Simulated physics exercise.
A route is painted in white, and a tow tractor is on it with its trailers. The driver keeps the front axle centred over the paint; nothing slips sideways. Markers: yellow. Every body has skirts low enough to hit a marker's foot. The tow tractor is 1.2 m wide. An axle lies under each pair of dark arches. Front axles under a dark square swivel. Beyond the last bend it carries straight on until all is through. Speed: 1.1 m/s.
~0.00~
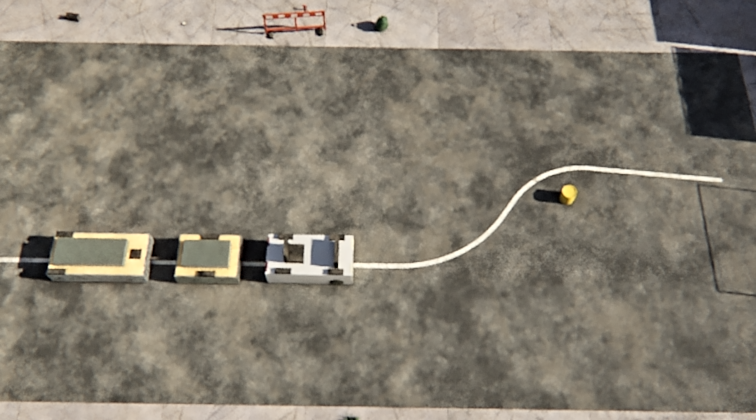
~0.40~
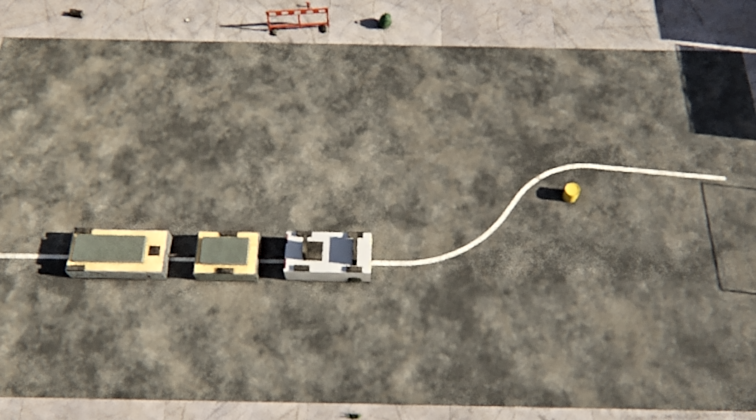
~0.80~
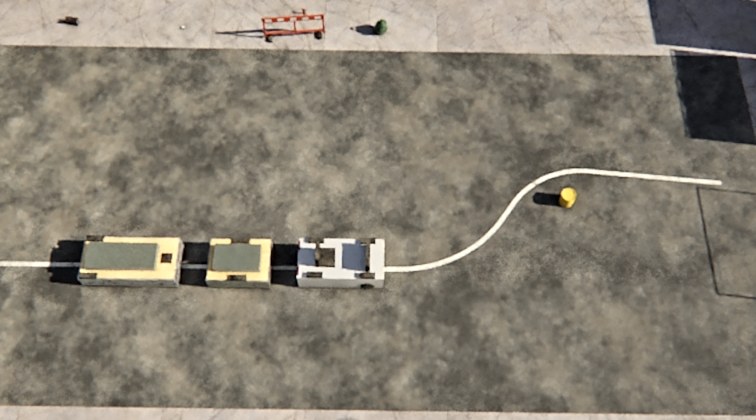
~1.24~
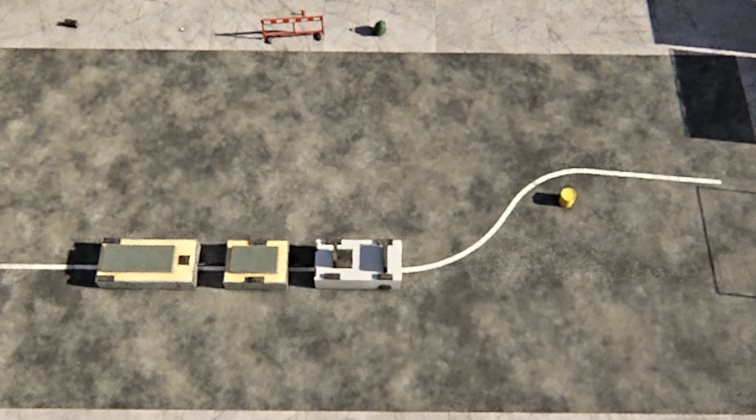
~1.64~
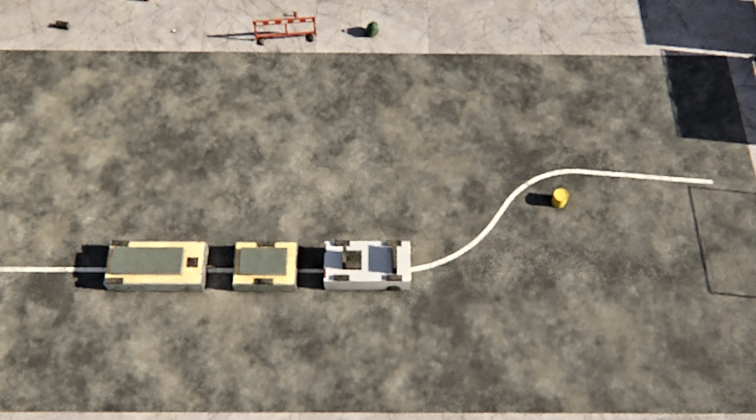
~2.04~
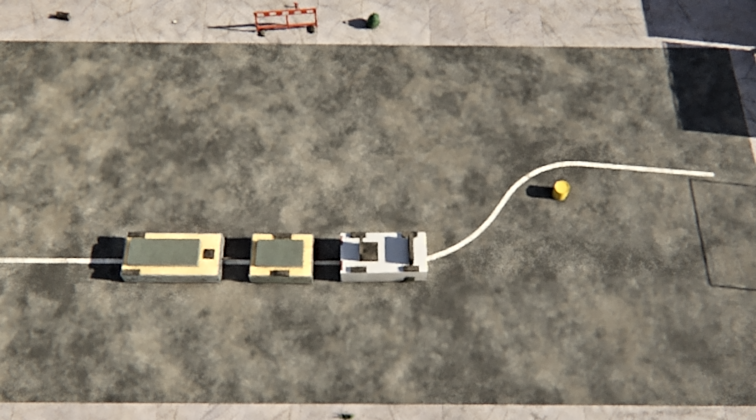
In this clip, seen from above, a white tow tractor pulls two yellow trailers slowly rightward along a straight stretch of painted white line, reaching the start of its upward bend, while a yellow marker stands beside the curve.
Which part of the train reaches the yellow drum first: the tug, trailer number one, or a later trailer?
First contact comes from the tug.
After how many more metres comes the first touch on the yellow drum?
About 6.0 m.
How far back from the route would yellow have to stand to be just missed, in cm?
About: Yellow 60.
By 6.1 s, the last axle is at (287, 255) of the last picture, on the line.
By 7.5 s, the last axle is at (337, 253) of the last picture, 10 cm off the line; the tow tractor has hit yellow.
By 10.2 s, the last axle is at (426, 226) of the last picture, 75 cm off the line.
By 18.3 s, the last axle is at (708, 169) of the last picture, 15 cm off the line; 1 of 1 struck in all.
